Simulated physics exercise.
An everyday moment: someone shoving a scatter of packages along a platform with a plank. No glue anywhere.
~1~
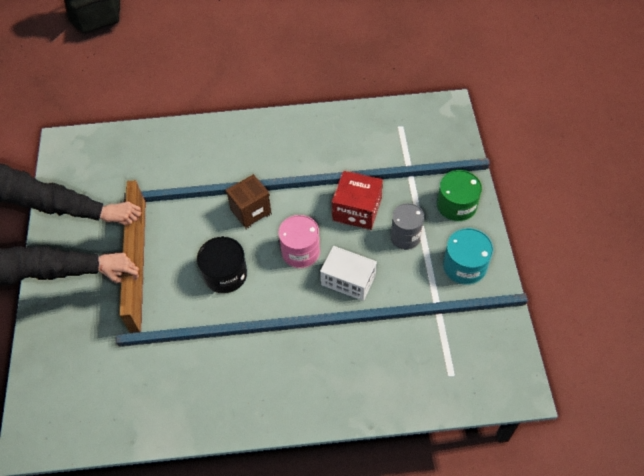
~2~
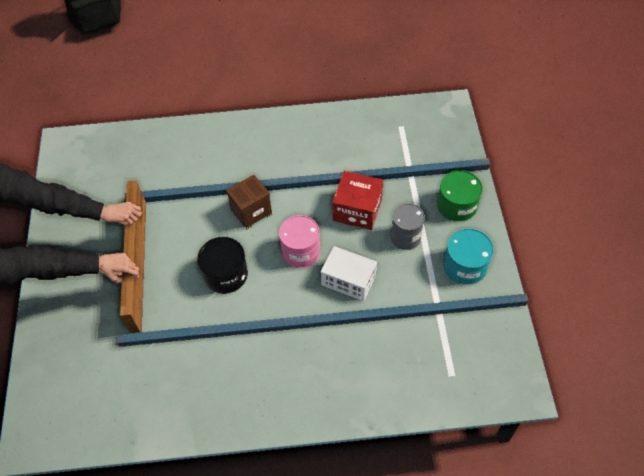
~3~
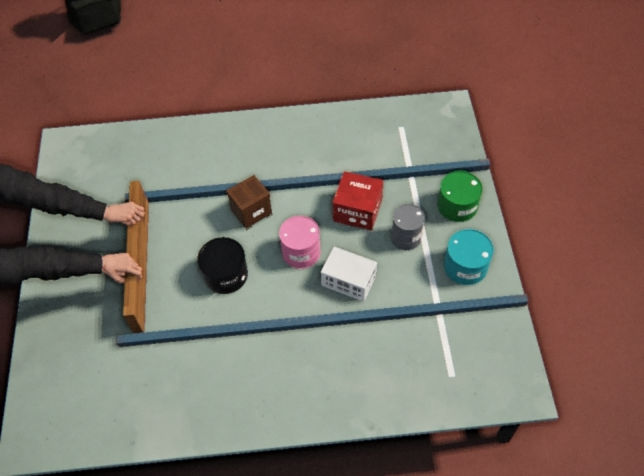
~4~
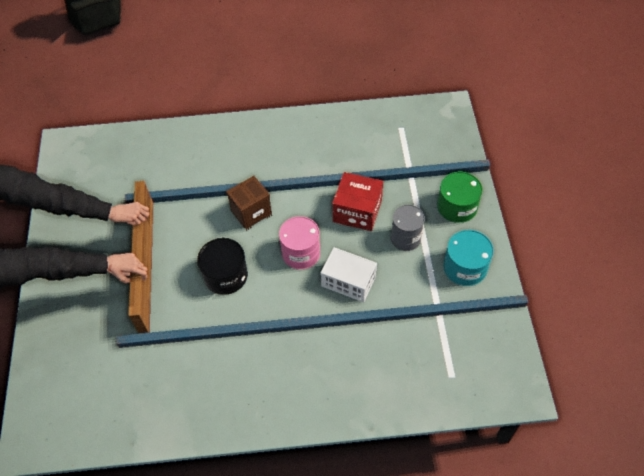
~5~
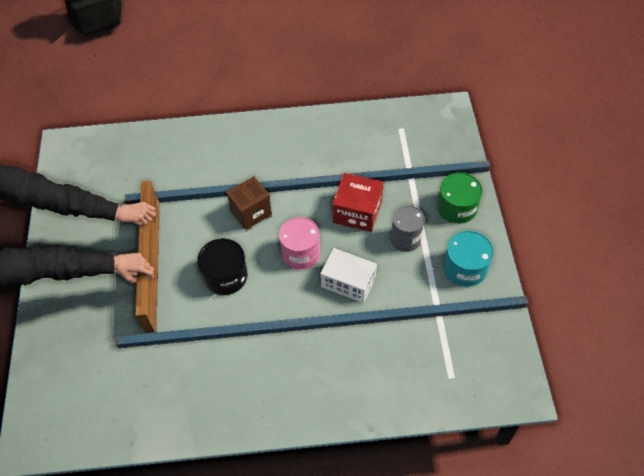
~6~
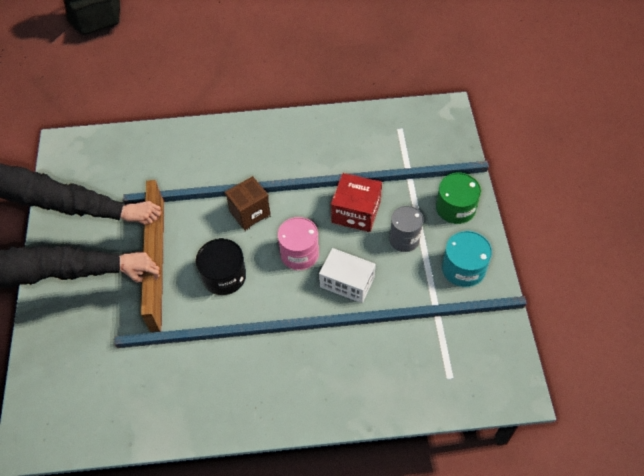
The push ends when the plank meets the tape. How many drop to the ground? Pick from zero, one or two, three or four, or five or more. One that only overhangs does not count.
As it turns out, the number that fall off is one or two.
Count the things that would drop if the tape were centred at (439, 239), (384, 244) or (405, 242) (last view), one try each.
In that order 3, 0 and 0.
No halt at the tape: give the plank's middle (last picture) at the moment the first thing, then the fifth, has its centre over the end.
About (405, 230), then (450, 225).
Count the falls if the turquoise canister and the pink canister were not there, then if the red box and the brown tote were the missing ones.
First 1, then 0.
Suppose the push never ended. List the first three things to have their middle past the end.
They are the green canister, the turquoise canister, the grey canister.
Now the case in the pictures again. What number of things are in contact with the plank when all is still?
2 of them.
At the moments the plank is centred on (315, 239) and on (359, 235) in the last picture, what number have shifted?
First 5, then 6.
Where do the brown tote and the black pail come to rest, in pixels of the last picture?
About (432, 190), and the other about (449, 245).
Soon after, none off yet; green canister at rest near (458, 198); turquoise canister at rest near (467, 259); grey canister at rest near (406, 229).
After that, none off yet; green canister at rest near (458, 198); turquoise canister at rest near (467, 259); grey canister displaced a little near (413, 229).
In the end, the number that fall off is one or two; gone, turquoise canister and green canister.
